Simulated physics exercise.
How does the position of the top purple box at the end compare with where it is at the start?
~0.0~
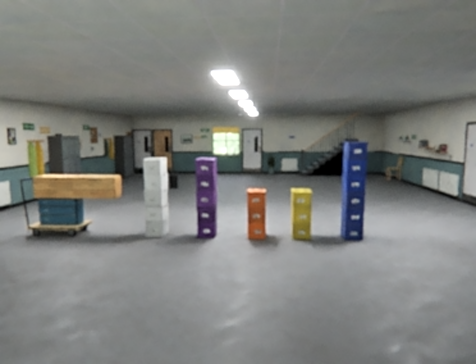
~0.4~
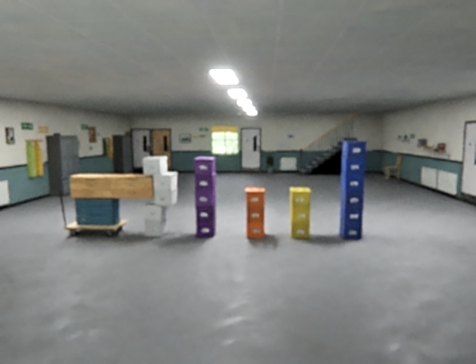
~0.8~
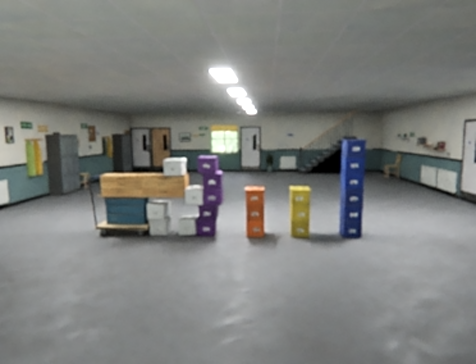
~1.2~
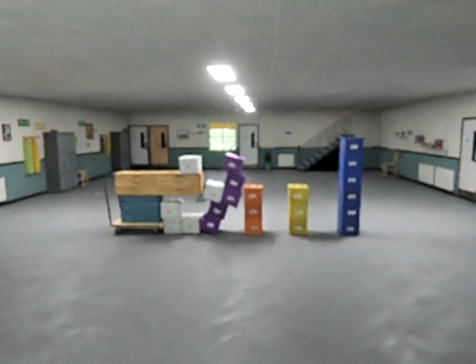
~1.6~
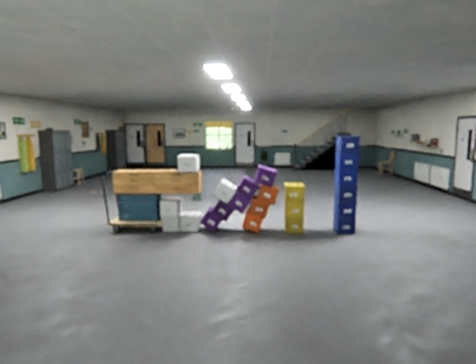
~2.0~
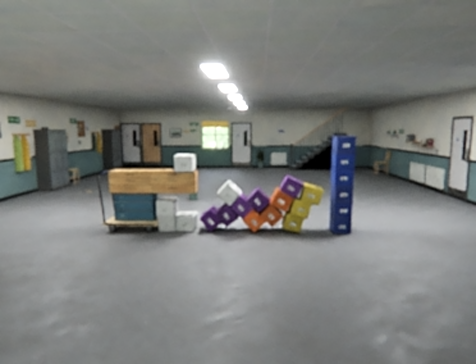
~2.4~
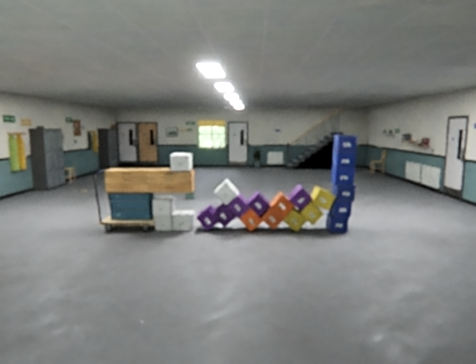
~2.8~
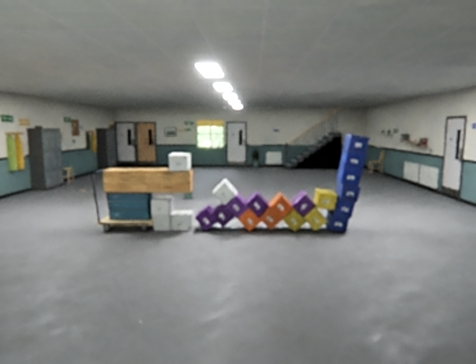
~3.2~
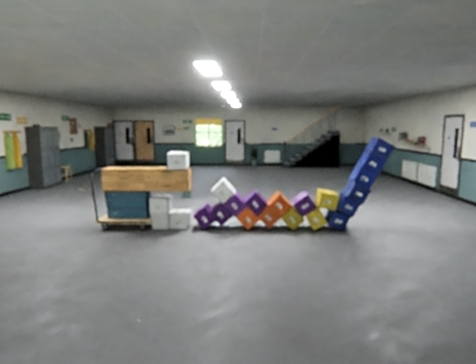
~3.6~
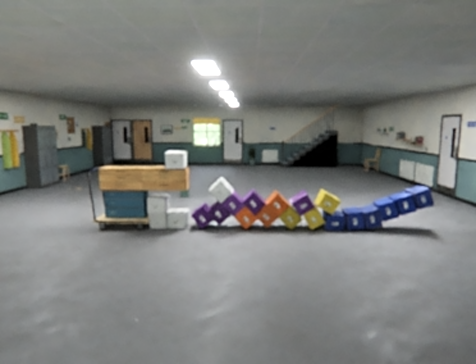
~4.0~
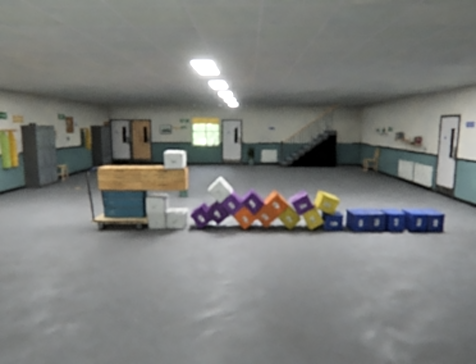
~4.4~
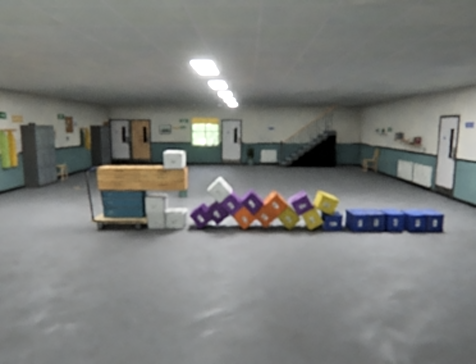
It starts upright at the top of the tall purple stack, and it ends tilted and lower down, farther to the right, resting among the toppled orange and yellow boxes.
A trolley carrying a long wooden case rolls right into a white stack of boxes, which breaks apart against the purple stack; the purple, orange, yellow and blue stacks topple rightward in turn, leaving a jumbled row with the blue one flat on the floor.
